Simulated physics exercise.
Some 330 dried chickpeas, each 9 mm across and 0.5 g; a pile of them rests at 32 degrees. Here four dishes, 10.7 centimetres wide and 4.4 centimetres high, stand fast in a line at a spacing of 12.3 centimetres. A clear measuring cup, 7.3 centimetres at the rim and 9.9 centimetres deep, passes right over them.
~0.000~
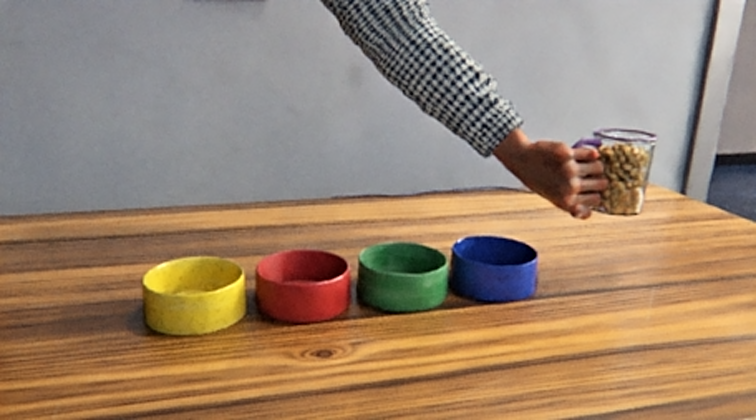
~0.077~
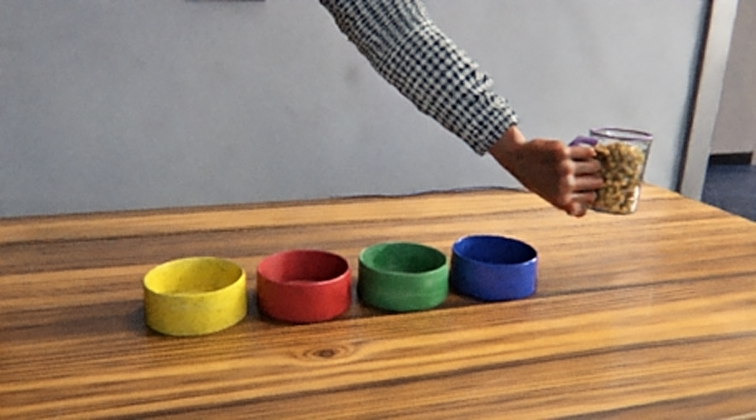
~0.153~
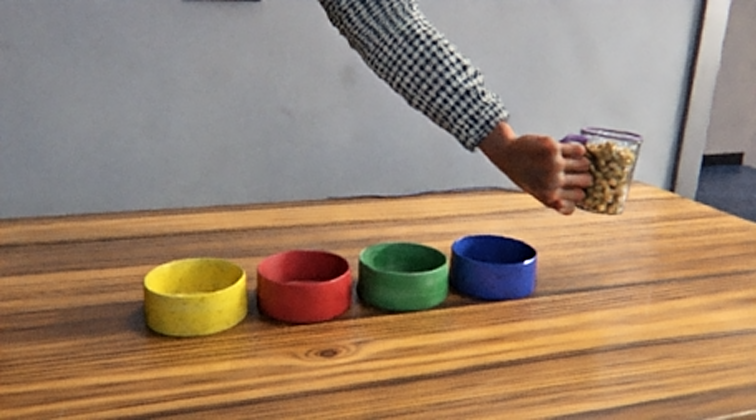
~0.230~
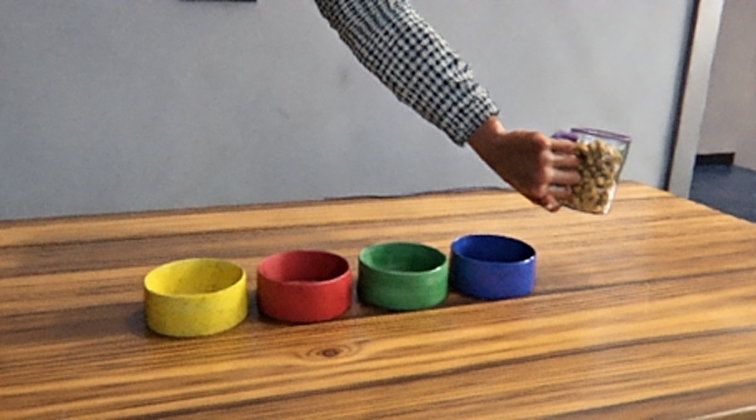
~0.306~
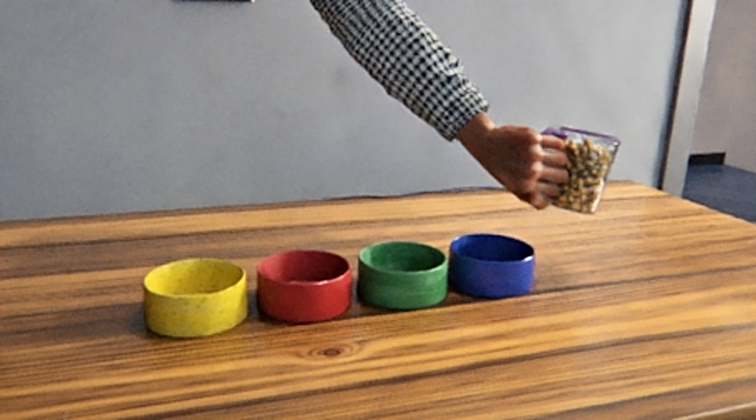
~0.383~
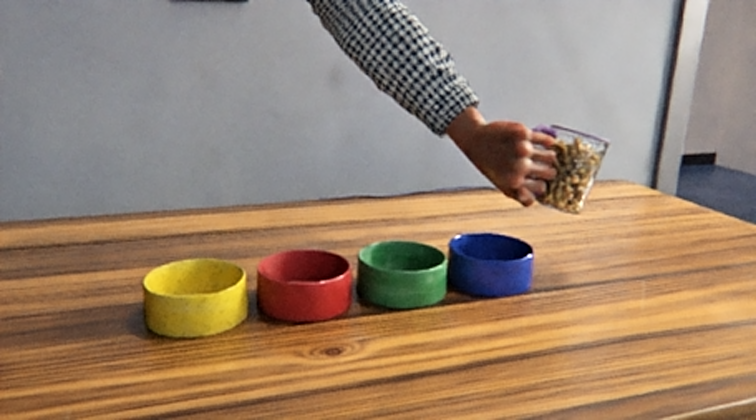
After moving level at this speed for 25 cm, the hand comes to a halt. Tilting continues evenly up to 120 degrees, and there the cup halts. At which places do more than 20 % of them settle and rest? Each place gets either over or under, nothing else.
Here is the list: Red dish under, blue dish over, green dish under, yellow dish under, counter under.
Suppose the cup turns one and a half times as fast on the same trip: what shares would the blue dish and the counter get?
Shares: Blue dish 100, counter 0.
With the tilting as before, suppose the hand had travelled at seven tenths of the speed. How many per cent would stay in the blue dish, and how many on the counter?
Result - blue dish: 100; counter: 0.
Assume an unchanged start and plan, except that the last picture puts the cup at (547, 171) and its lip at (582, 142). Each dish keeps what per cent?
Red 0, blue 100, green 0, yellow 0.
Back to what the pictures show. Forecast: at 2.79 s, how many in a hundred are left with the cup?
Somewhere near 10 per cent.
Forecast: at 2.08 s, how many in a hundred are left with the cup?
Load share: Near 95 percent.
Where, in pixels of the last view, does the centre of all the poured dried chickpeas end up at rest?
Roughly pixel (489, 260).
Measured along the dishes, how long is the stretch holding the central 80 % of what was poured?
6 centimetres.
After 1.40 s, tilt 64 degrees; cup holds 100 %.
After 2.08 s, tilt 96 degrees; cup holds 95 %, blue 5 %.
After 2.79 s, tilt 120 degrees; cup holds 10 %, blue 90 %.
At rest (3.4 s), red 0 %, blue 100 %, green 0 %, yellow 0 %, counter 0 %.
